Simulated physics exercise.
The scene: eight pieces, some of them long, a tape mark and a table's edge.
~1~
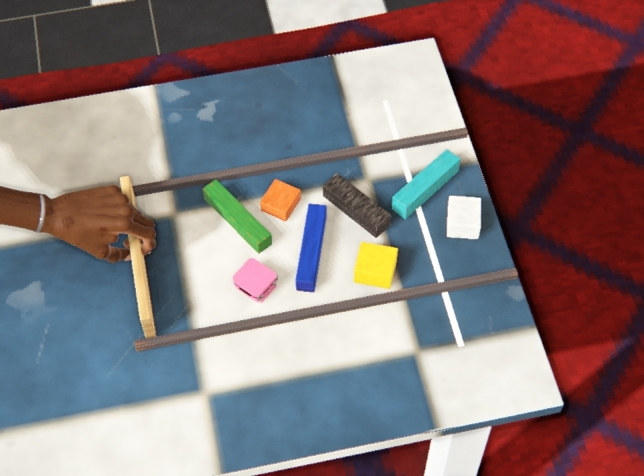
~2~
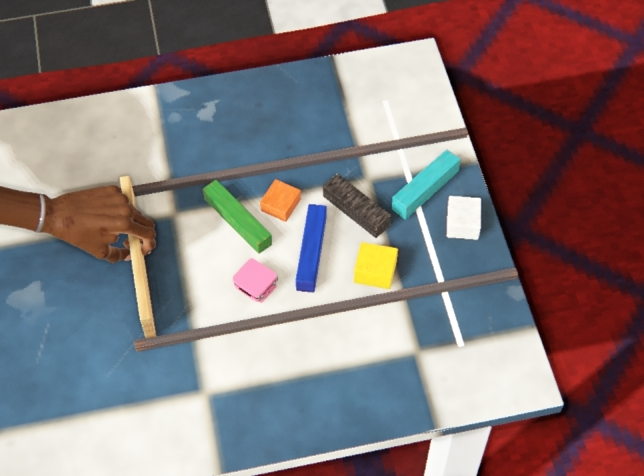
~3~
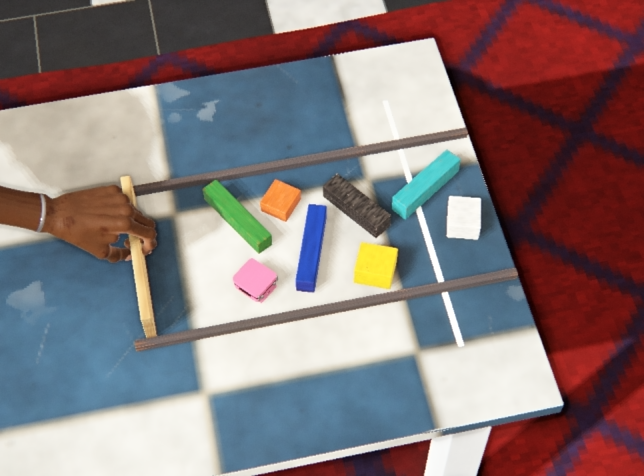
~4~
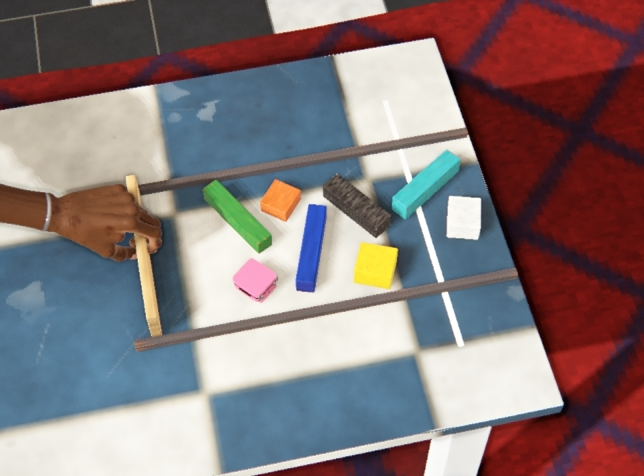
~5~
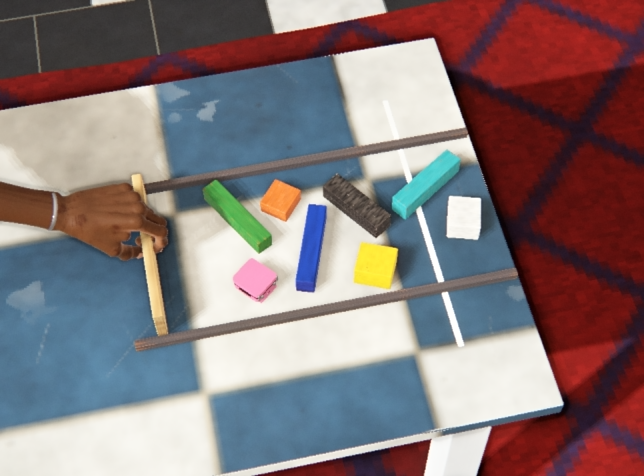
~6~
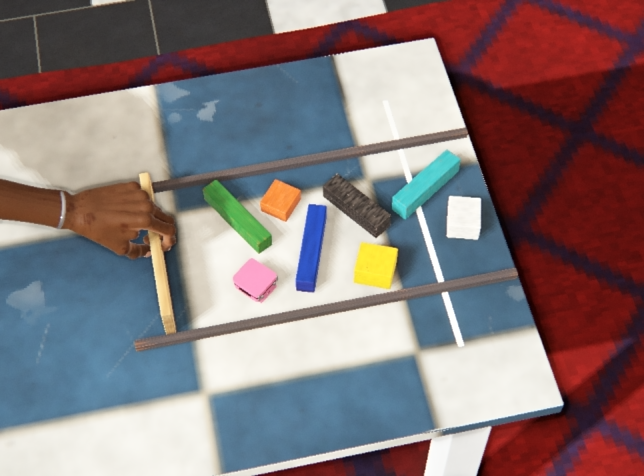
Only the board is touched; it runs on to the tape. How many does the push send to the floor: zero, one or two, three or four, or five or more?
Outcome: The number that fall off is one or two.
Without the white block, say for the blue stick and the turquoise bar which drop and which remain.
The blue stick stays on, the turquoise bar falls.
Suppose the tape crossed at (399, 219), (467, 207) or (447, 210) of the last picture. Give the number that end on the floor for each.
Try by try, 1, 6 and 4.
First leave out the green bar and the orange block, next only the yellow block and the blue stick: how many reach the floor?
Fallen: 1, and 0 in the other try.
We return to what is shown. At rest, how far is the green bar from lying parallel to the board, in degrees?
About 0°.
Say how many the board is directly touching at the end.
The number is 2.
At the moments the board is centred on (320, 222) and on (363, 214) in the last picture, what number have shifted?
By then 6, and 8.
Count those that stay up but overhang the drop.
The number is 1.
Soon after, none off yet; white block at rest near (464, 218); turquoise bar at rest near (426, 184); yellow block at rest near (376, 266).
At rest, the number that fall off is one or two; fallen, turquoise bar and white block.
